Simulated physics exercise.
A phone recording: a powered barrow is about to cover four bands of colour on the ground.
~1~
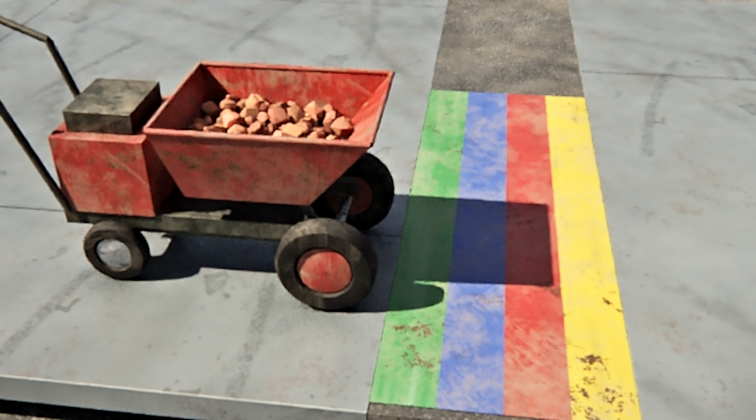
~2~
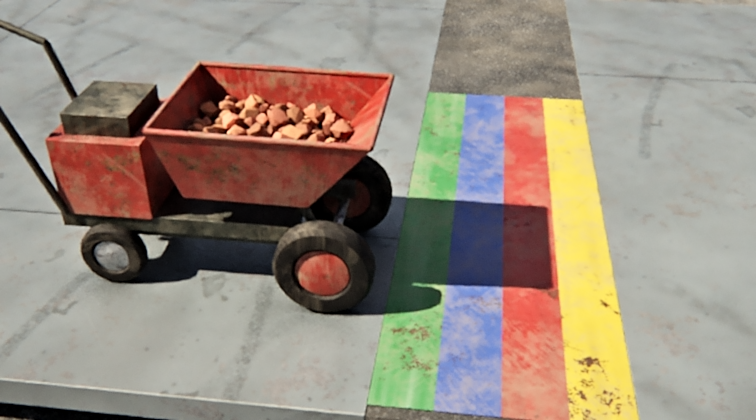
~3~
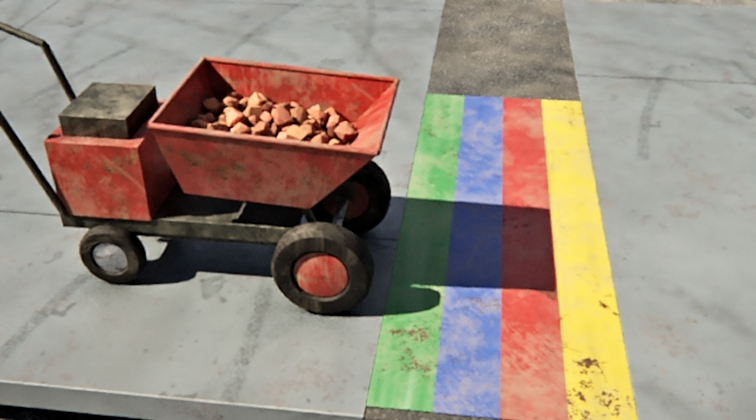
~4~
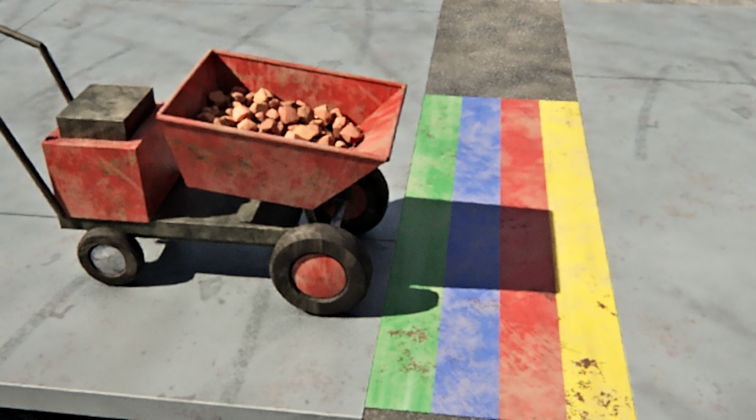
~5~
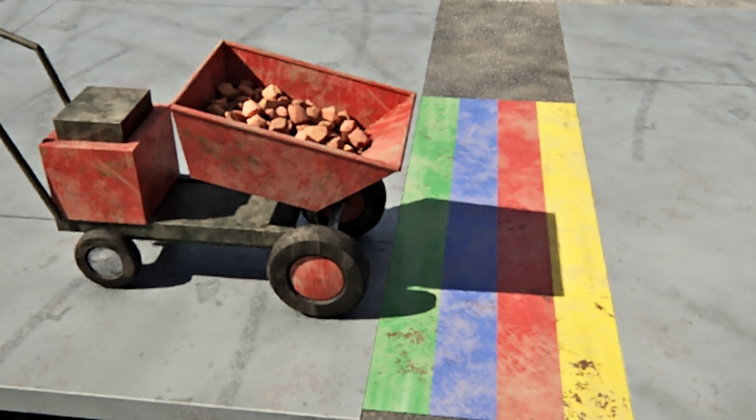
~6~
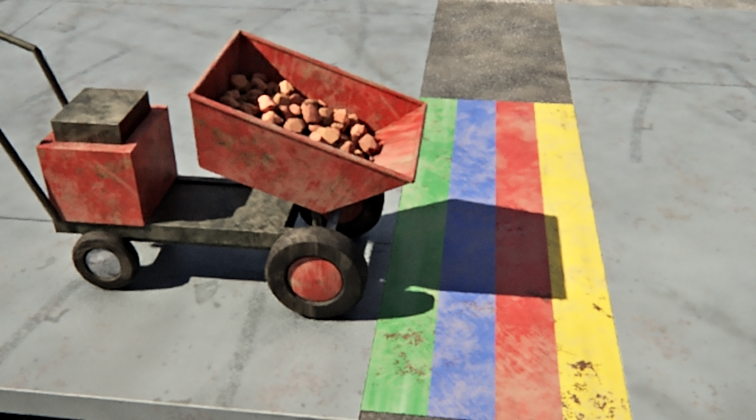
The red skip of a barrow loaded with rubble tilts toward the coloured strips at right.
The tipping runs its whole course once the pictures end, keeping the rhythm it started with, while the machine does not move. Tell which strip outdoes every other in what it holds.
The red strip holds the most.
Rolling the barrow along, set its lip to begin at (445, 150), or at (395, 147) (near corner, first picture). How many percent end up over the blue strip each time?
0 and 10 percent, in that order.
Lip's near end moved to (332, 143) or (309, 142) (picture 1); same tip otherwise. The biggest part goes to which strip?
At the first spot the blue one, at the second the strip in blue.
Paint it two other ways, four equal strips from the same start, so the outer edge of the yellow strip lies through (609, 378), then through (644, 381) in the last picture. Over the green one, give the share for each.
The first one comes out at 0 percent, while the second comes out at 0 percent.
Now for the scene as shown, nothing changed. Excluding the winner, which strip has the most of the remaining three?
It's blue next.
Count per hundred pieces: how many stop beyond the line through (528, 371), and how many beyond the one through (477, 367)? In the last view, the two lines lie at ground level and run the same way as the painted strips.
Estimate, first then second: 30 %, 70 %.
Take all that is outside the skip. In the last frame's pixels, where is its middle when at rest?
(515, 274).
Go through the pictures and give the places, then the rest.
Lip of the skip at (370, 145), level; top of the load at (253, 123), lumps of rubble; green strip at (411, 347); blue strip at (473, 353); red strip at (536, 359); yellow strip at (600, 365), in the first frame.
Lip of the skip at (371, 149), level; top of the load at (252, 125), in the second frame.
Lip of the skip at (377, 153), tipped barely; top of the load at (247, 134), in the third frame.
Lip of the skip at (387, 160), tipped a little; top of the load at (249, 119), in the fourth frame.
Lip of the skip at (398, 169), tipped a little; top of the load at (242, 112), in the fifth frame.
Lip of the skip at (412, 181), tipped clearly; top of the load at (254, 105); green strip at (402, 355); blue strip at (464, 360); red strip at (527, 365); yellow strip at (591, 370), in the sixth frame.
Soon, skip tipped steeply; all in the skip.
A while on, skip tipped right over; most in the skip; a small part over the blue strip; a small part over the red strip; a stray few over the yellow strip.
Towards the end, skip tipped right over; about a quarter in the skip; about a quarter over the blue strip; about a third over the red strip; a small part over the yellow strip; a stray few off the paint.
Finally, skip tipped right over; about a quarter in the skip; a stray few over the green strip; about a quarter over the blue strip; about a third over the red strip; a small part over the yellow strip; a stray few off the paint.
